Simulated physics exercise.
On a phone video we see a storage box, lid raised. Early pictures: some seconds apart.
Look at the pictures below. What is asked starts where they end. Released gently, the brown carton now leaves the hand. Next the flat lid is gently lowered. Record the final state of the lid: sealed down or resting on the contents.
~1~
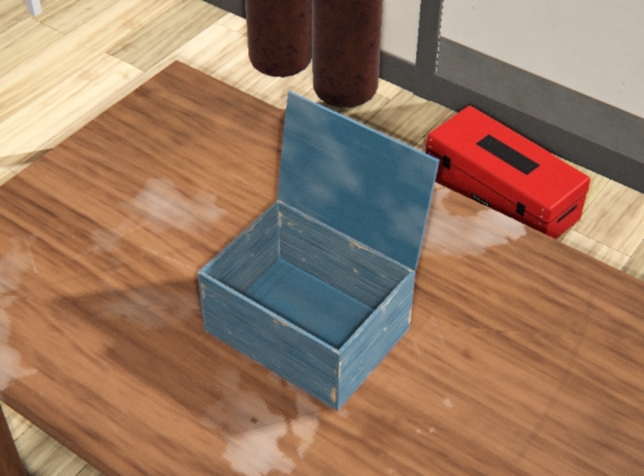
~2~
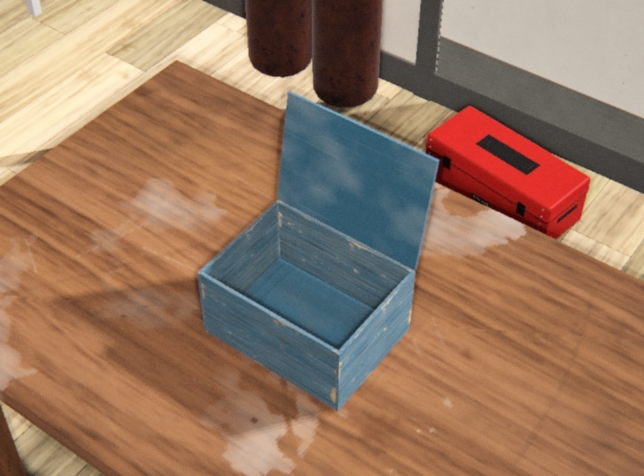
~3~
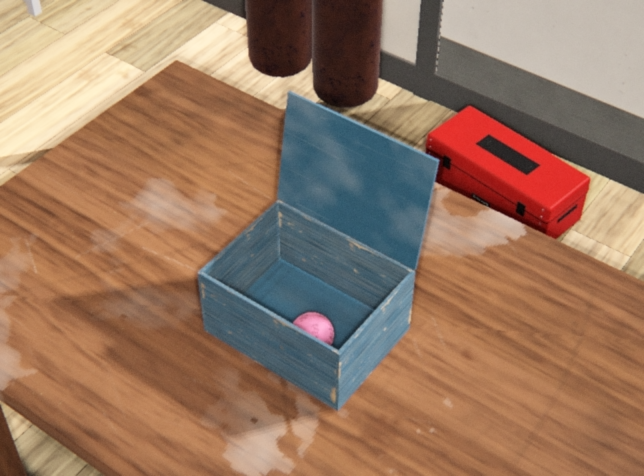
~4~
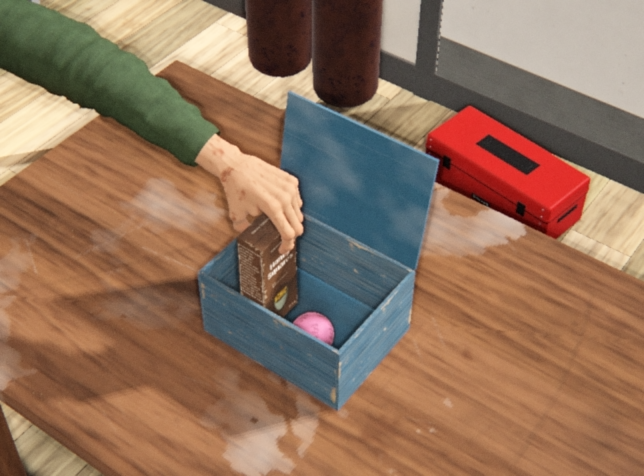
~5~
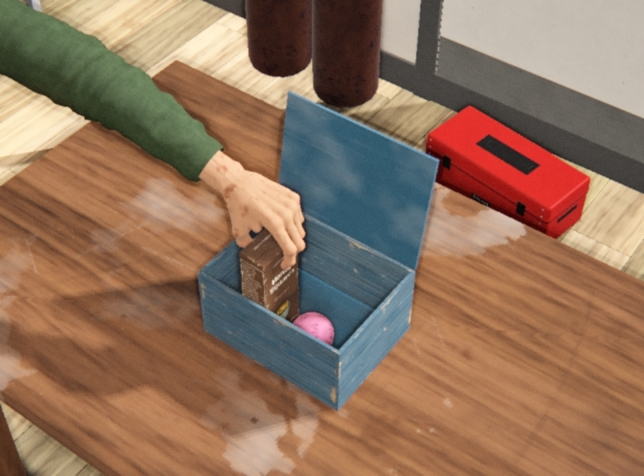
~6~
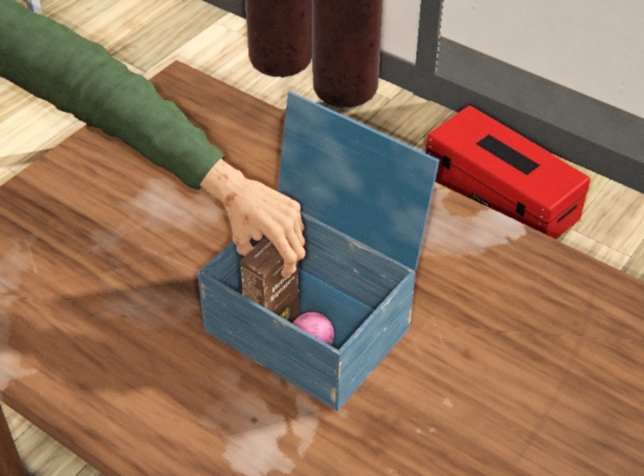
Fails to shut.
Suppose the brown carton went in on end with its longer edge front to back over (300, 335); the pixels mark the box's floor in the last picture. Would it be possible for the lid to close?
Packed like that, it goes down completely.
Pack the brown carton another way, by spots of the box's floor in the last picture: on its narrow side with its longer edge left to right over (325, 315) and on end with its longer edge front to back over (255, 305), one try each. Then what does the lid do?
First time it drops into place, and next time it won't go down.
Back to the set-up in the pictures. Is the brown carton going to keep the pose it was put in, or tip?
As it turns out, it keeps its original angle.
Then, 1.30 s past the last view, lid 80° above the rim.
Then, 1.70 s past the last view, lid 47° above the rim.
Finally, lid 29° above the rim; both still in place. Final places as the last picture's camera would see them, brown carton near (271, 293).
